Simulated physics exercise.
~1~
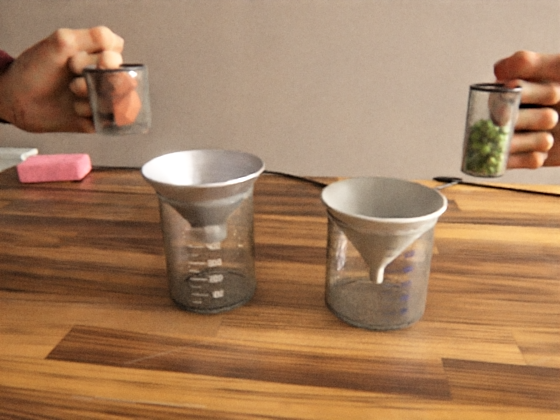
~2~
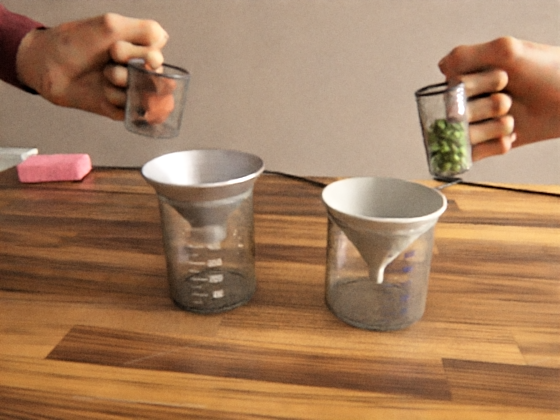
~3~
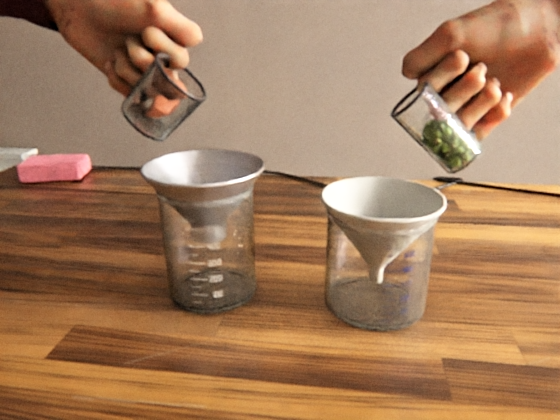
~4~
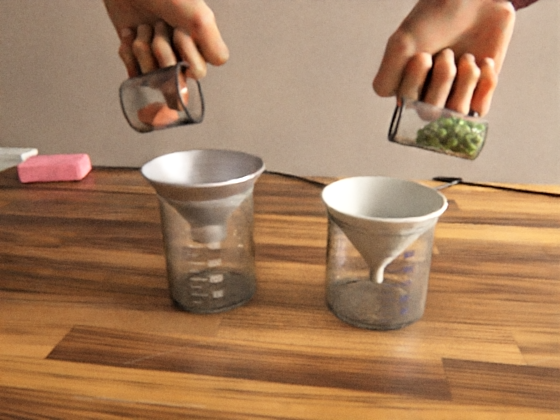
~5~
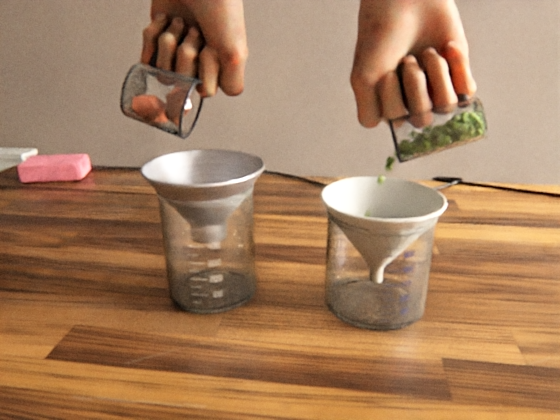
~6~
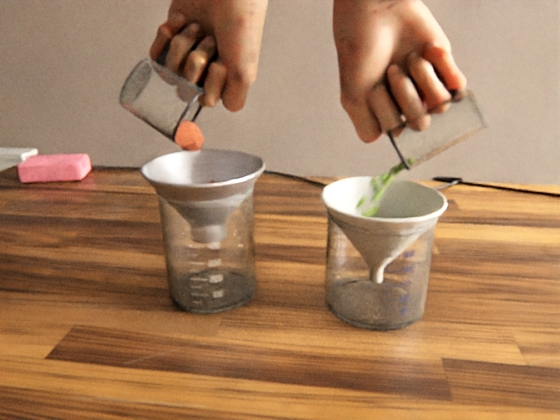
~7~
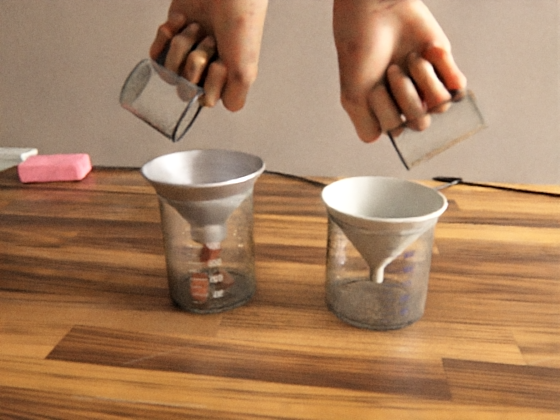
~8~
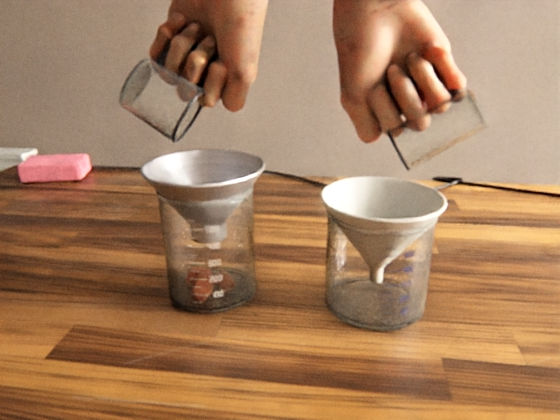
On a striped wooden tabletop, two clear jars stand side by side with pale funnels set in their mouths, a pink block lying behind them to the left. Two hands bring in small clear cups from either side, the left holding something orange-red and the right holding small green bits. The hands tilt the cups over the funnels until both are upside down, and the contents tumble out. The orange-red stuff drops through the left funnel and settles in its jar. The green bits stay stuck in the right funnel, leaving the jar beneath it empty.
